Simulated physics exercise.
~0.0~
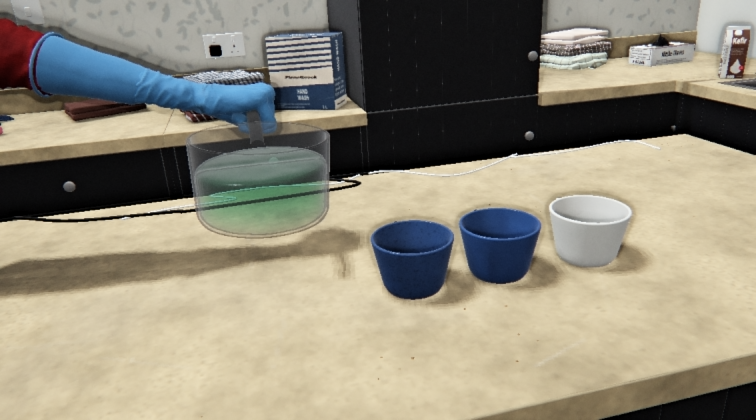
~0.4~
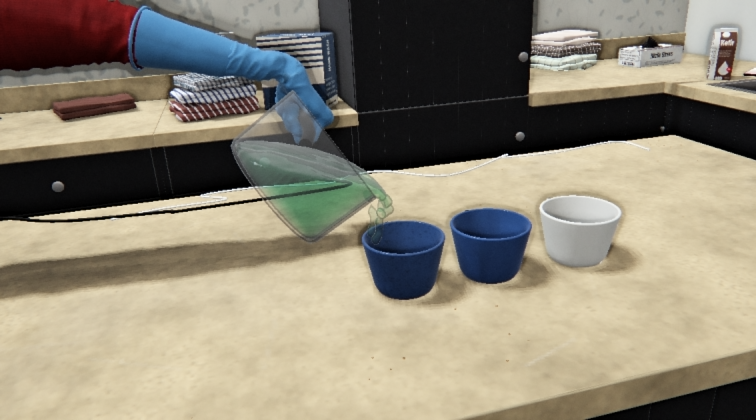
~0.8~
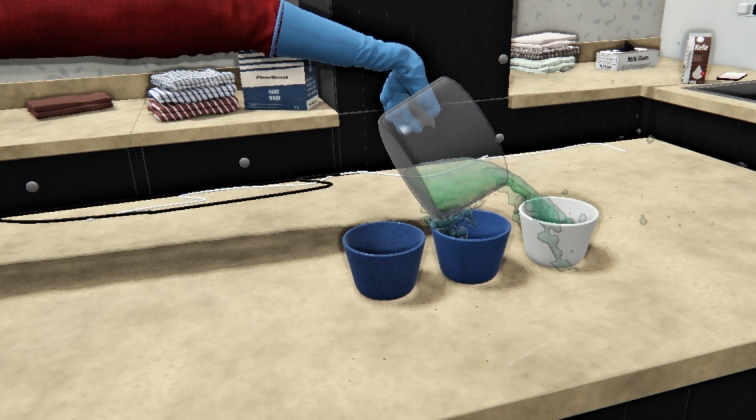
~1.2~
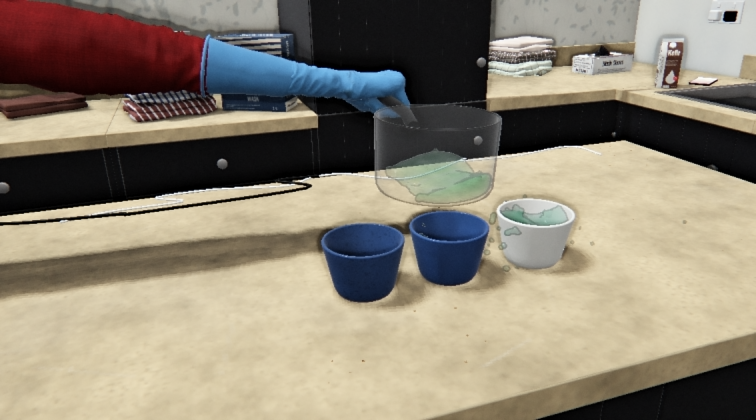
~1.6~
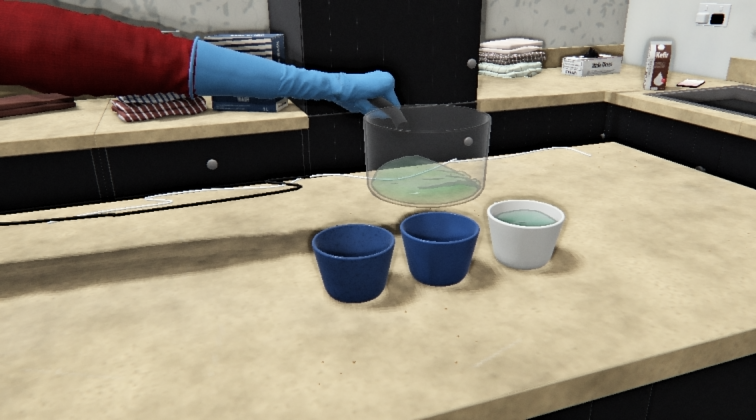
The clip shows a blue-gloved hand tipping a clear pan of green liquid near the left of two blue cups, then moving right as it pours into a white cup. The hand levels the pan, leaving liquid visible in the white cup and some still in the pan.
